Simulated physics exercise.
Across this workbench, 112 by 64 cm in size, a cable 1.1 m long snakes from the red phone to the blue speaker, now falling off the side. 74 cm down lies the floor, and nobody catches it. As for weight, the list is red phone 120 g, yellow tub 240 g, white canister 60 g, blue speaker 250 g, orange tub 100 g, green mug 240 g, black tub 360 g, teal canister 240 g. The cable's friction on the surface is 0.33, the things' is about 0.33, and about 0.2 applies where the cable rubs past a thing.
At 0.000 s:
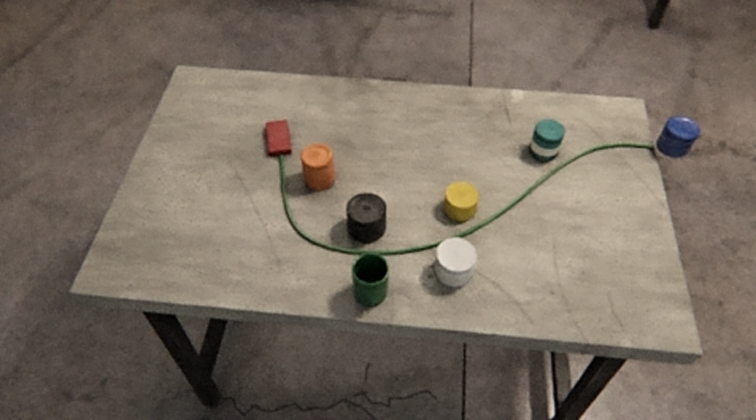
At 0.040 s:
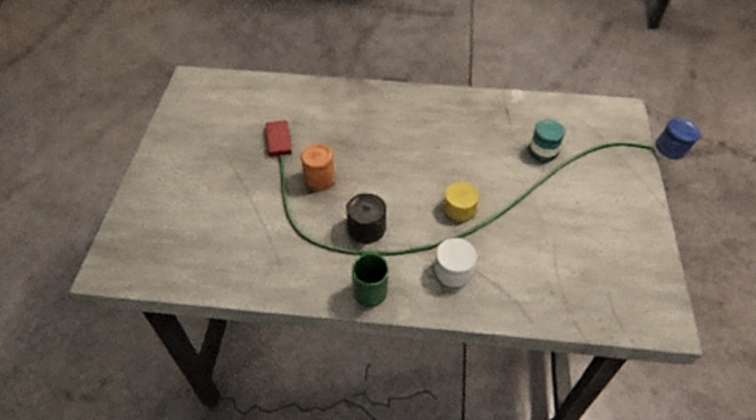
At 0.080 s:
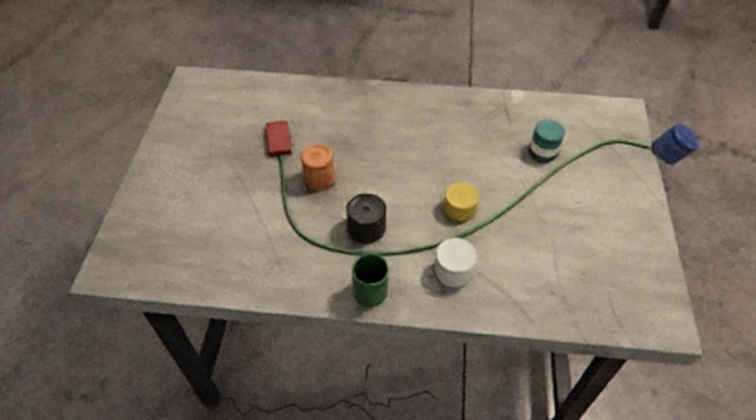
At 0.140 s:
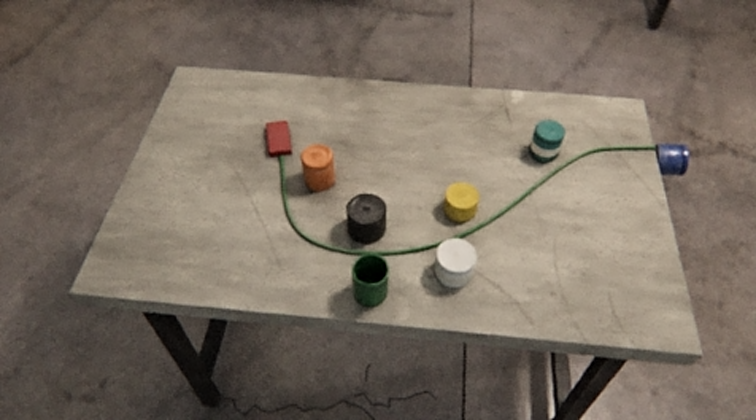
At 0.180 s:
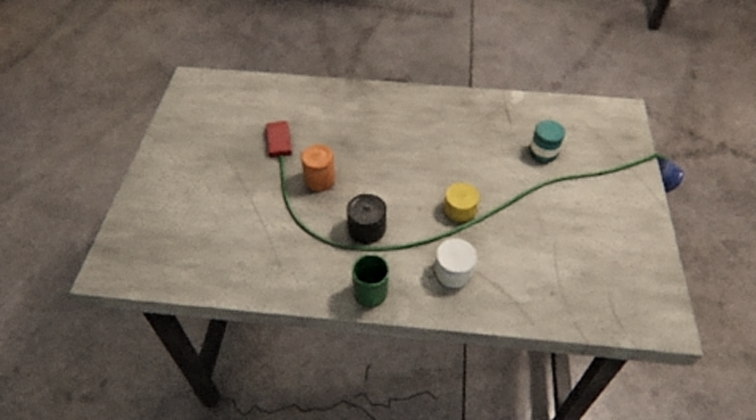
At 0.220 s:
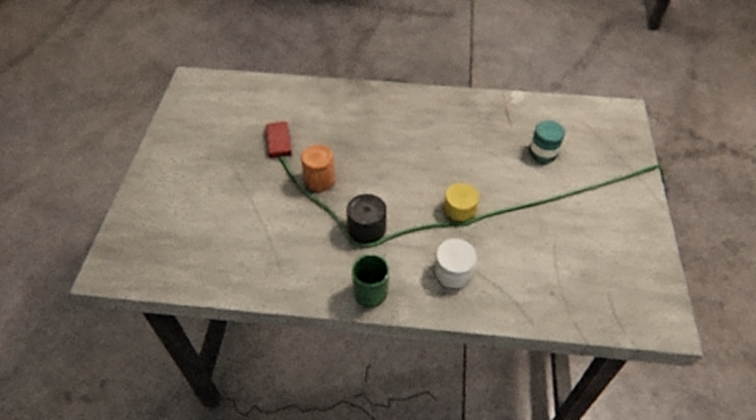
On a pale table scattered with small tubs and a mug, a blue speaker tipped off the right edge and dropped out of sight, pulling its green cable tight against the black and yellow tubs.
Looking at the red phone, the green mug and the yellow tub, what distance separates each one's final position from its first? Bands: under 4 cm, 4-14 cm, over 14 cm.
My prediction: I'd call the red phone a big mover; I'd call the green mug a tiny mover; I'd call the yellow tub a tiny mover.
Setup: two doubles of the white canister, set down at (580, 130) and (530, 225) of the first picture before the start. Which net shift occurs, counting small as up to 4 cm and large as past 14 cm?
Shift 1: Minor. Shift 2: Medium.
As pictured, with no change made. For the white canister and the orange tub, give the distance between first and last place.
Final offset from start: White canister = 8 cm, orange tub = 6 cm.
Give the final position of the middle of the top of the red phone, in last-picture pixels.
Check near (503, 243) - that's where it comes to rest.
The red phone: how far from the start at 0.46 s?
About: Red phone 15 cm.
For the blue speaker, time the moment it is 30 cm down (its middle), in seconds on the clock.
0.40 s.
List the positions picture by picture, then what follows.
Red phone (278, 135); green mug (370, 269); yellow tub (462, 194); cable runs through (609, 146) (537, 184) (285, 196), in the first picture.
Blue speaker (683, 129); cable runs through (608, 145) (285, 196), in the second picture.
Blue speaker (676, 145); cable runs through (605, 143) (285, 196), in the third picture.
Blue speaker (670, 160); cable runs through (611, 148) (285, 196), in the fourth picture.
Blue speaker (662, 174); cable runs through (638, 162) (461, 228) (286, 197), in the fifth picture.
Red phone (278, 137); green mug (370, 270); yellow tub (462, 195); cable runs through (660, 168) (578, 191), in the sixth picture.
By 0.5 s, the cable's tail end at (321, 203); red phone 16 cm off its start, blue speaker over the edge, orange tub 5 cm off its start.
By 0.7 s, the cable's tail end at (397, 242); red phone 37 cm off its start, blue speaker over the edge, orange tub 5 cm off its start.
By 1.0 s, the cable's tail end at (488, 252); red phone 48 cm off its start at (463, 249), blue speaker over the edge, white canister 7 cm off its start at (492, 271).
By 1.2 s, the cable's tail end at (528, 246); red phone 53 cm off its start, blue speaker over the edge, white canister 8 cm off its start.
By 2.4 s, the cable's tail end at (528, 246); red phone 53 cm off its start at (503, 243), green mug 1 cm off its start at (372, 272), yellow tub 0 cm off its start at (463, 195), blue speaker over the edge.
